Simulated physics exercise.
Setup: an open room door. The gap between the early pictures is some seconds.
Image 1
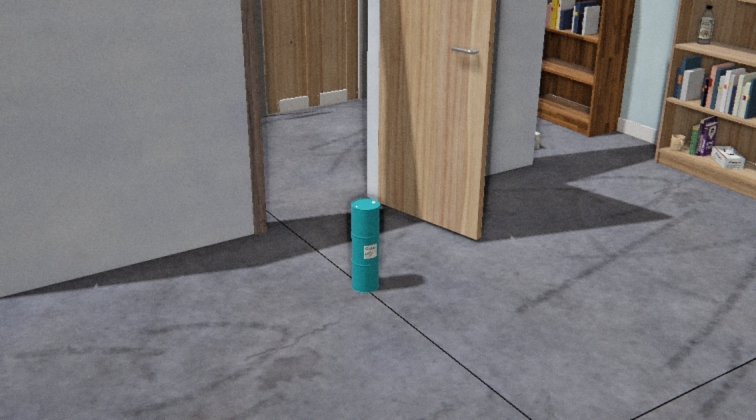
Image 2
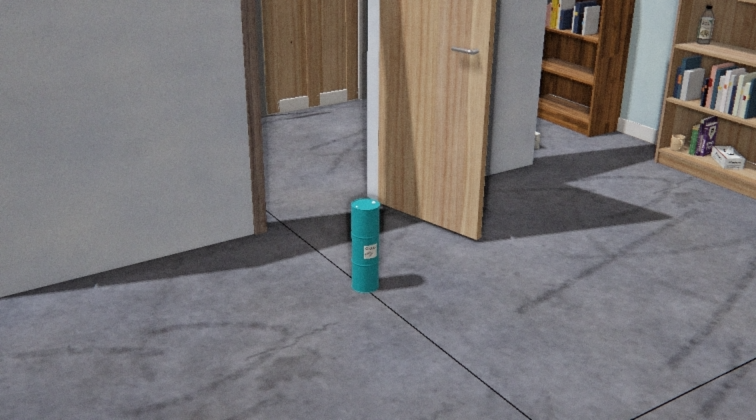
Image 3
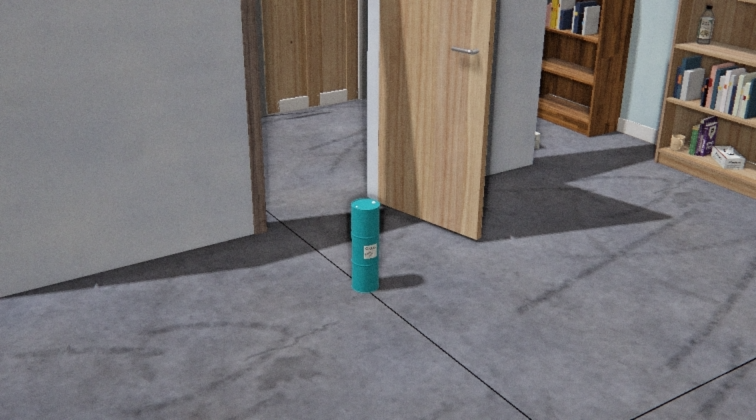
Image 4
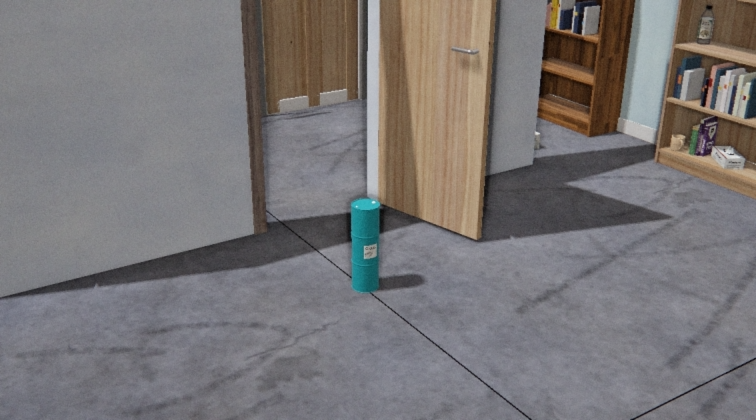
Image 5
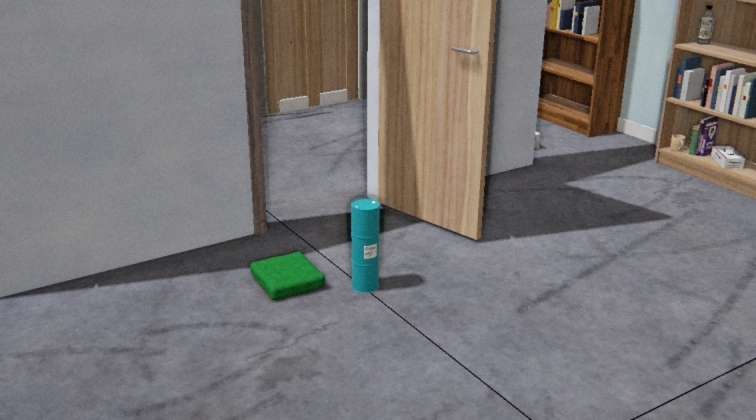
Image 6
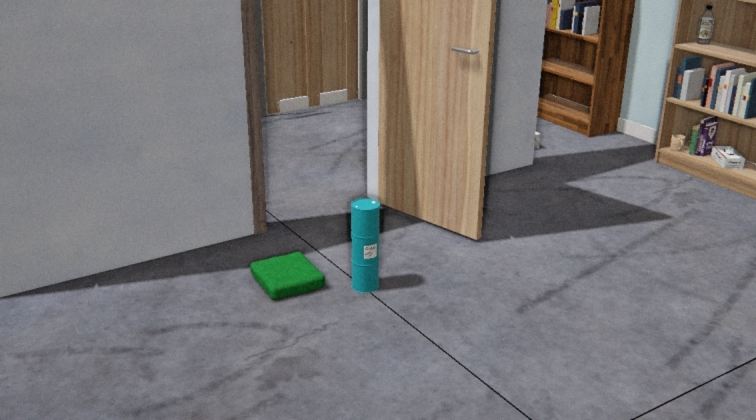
We see a turquoise canister standing on a grey floor before a wide-open wooden door, with bookshelves to the right. Nothing moves at first; then a green cushion appears on the floor left of the canister, and everything remains still.
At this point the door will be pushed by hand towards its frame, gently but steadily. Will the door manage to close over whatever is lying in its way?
Yes, the door sits flush.
Then, 0.80 s later than the last frame, door 70° open.
Then, 1.30 s later than the last frame, door 33° open.
When it is over, door 0° open; both as before. End places, in pixels of the last picture, green cushion near (287, 275).
